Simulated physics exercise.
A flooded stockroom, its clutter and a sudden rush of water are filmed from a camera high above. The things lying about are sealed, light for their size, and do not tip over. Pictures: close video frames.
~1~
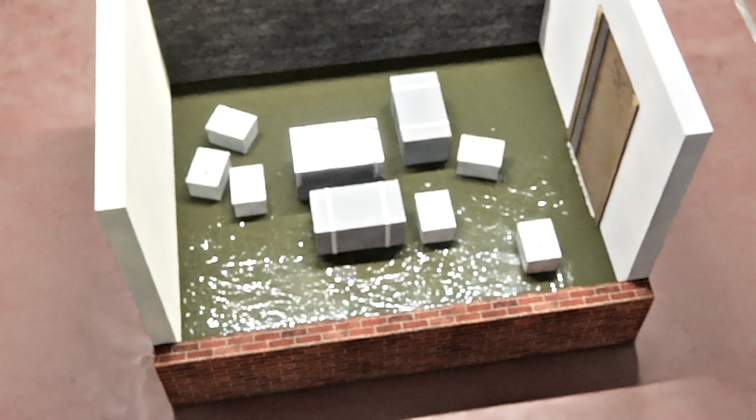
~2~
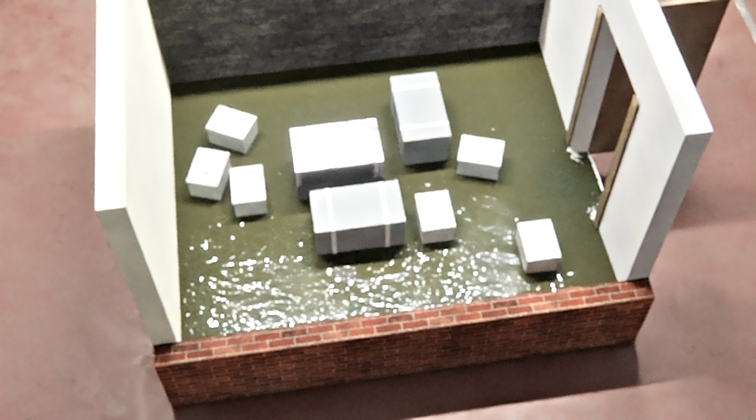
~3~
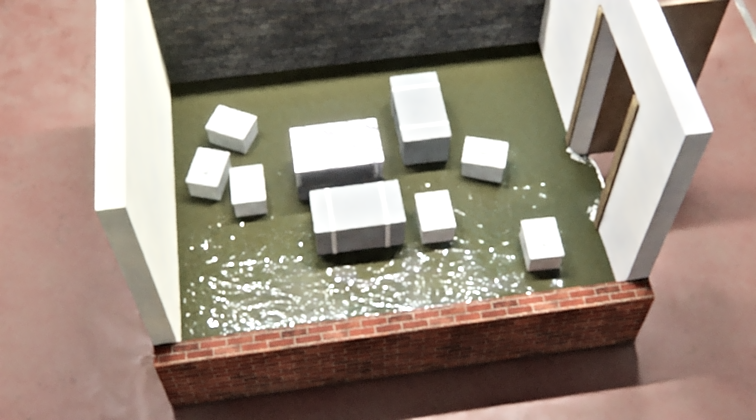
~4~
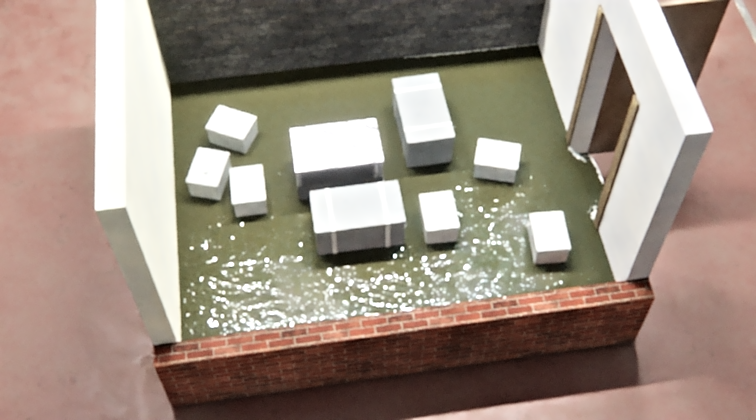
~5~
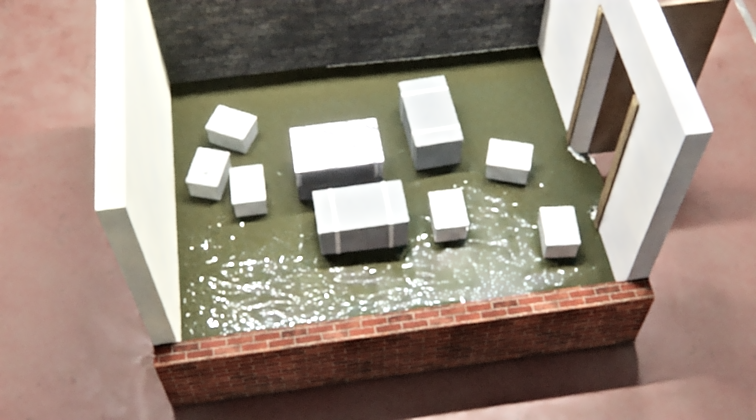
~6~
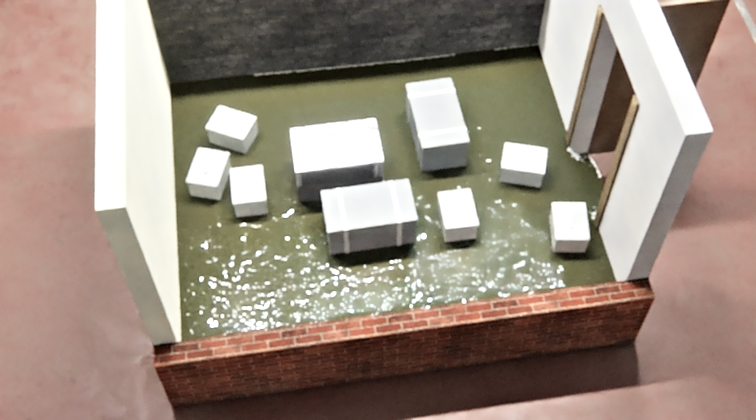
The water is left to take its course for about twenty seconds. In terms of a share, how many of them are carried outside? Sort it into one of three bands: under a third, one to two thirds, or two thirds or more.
It falls in the middle band, one to two thirds.
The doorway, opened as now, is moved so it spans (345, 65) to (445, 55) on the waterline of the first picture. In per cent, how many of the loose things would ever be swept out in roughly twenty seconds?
Some 90 in a hundred.
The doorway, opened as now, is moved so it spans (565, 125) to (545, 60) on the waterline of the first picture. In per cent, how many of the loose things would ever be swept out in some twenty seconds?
60 %.
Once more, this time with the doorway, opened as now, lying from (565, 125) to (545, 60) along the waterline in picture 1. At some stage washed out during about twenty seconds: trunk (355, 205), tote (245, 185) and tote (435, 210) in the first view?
Lost, retained and lost.
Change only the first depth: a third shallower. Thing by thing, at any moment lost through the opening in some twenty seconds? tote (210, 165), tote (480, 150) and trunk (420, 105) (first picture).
In that order: Left behind, yes, through.
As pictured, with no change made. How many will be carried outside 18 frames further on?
The count is 4.
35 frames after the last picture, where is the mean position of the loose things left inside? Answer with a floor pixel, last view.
It comes out somewhere near (305, 194).
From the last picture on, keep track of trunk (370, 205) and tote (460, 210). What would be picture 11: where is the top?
Look for them close to (422, 197) and (515, 198).
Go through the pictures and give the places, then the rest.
The first frame shows a tote at (481, 151) floats; a tote at (539, 240), afloat; 0 of 8 have shifted.
The second frame shows a tote at (481, 151) floats; a tote at (539, 240), afloat; 0 of 8 have shifted.
The third frame shows a tote at (485, 152), afloat, close to its start; a tote at (543, 238), afloat, close to its start; 1 of 8 have shifted.
The fourth frame shows a tote at (498, 154) floats, close to its start; a tote at (550, 231), afloat, close to its start; 2 of 8 have shifted.
The fifth frame shows a tote at (510, 154), afloat, close to its start; a tote at (560, 226) floats, close to its start; 4 of 8 have shifted.
The sixth frame shows a tote at (525, 158), afloat, a stride from its start; a tote at (571, 221), afloat, a stride from its start; 5 of 8 have shifted.
A moment on, 2 of 8 are out; 6 afloat.
Next, 4 of 8 are out; 4 afloat.
Later, 5 of 8 are out; 3 afloat.
In the end, 5 of 8 are out; 3 afloat.
